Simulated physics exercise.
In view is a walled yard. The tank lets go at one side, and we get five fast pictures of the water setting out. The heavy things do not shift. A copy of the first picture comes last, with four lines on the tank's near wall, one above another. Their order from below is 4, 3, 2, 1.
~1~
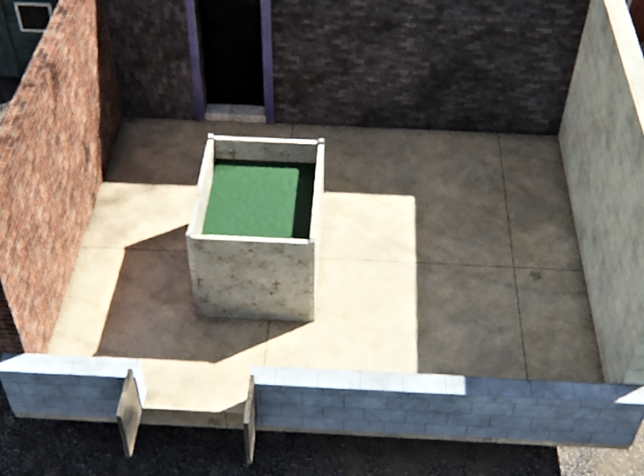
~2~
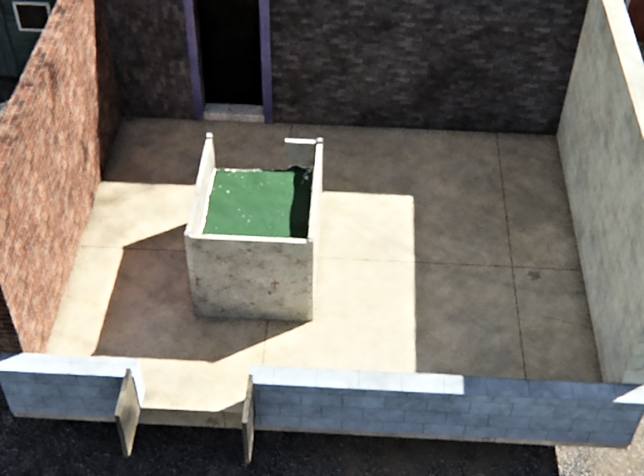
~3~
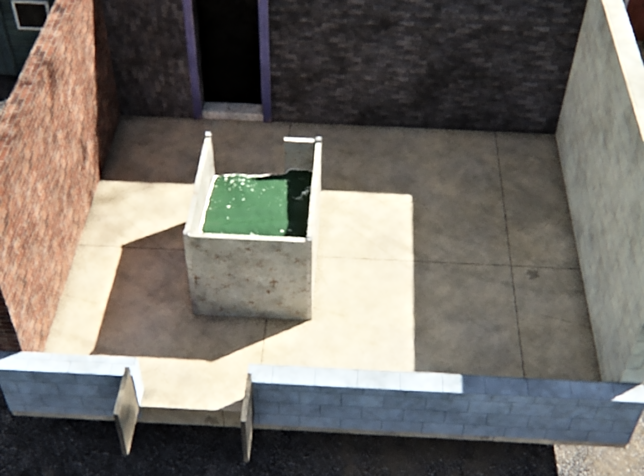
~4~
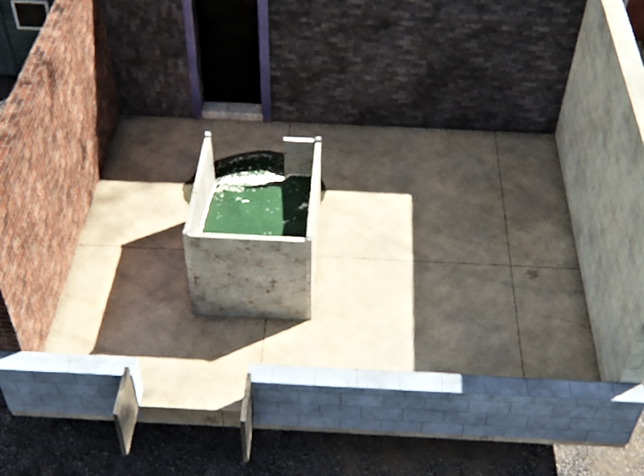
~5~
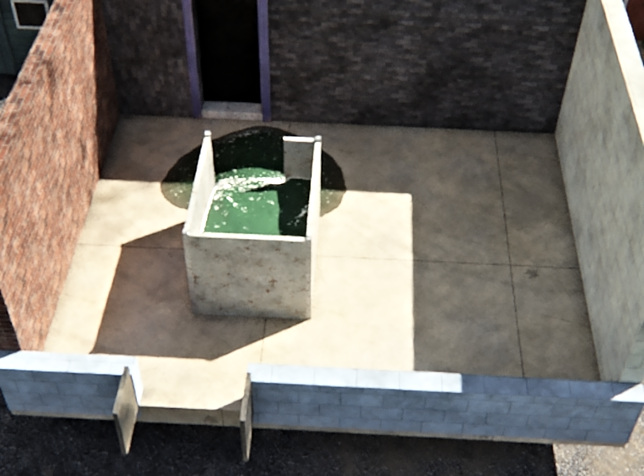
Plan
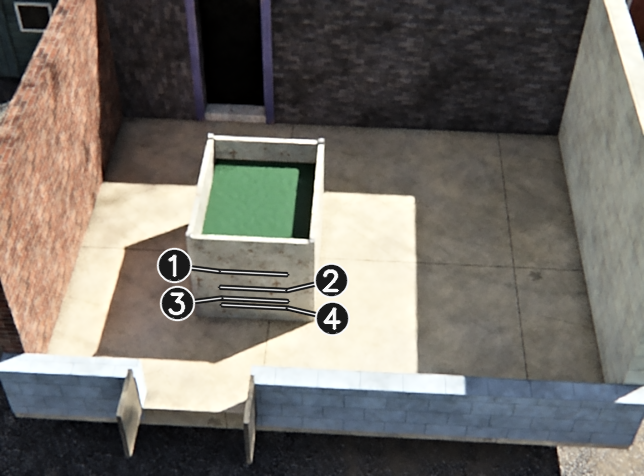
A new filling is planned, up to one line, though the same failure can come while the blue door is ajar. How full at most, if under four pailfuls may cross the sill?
3.
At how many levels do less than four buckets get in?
Two of them.
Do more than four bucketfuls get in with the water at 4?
No, that is safe.
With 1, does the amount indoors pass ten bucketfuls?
Yes, it does.
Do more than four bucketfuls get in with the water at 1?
Yes, that goes wrong.
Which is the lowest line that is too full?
The answer is 2.
On the marked copy, 1 at (252, 273); 2 at (253, 288); 3 at (254, 299); 4 at (254, 306); from the bottom up 4, 3, 2, 1.
With 1, dozens of bucketfuls pour in.
With 2, about 9 bucketfuls get in.
With 3, a bucket or two gets in.
With 4, nothing gets over.
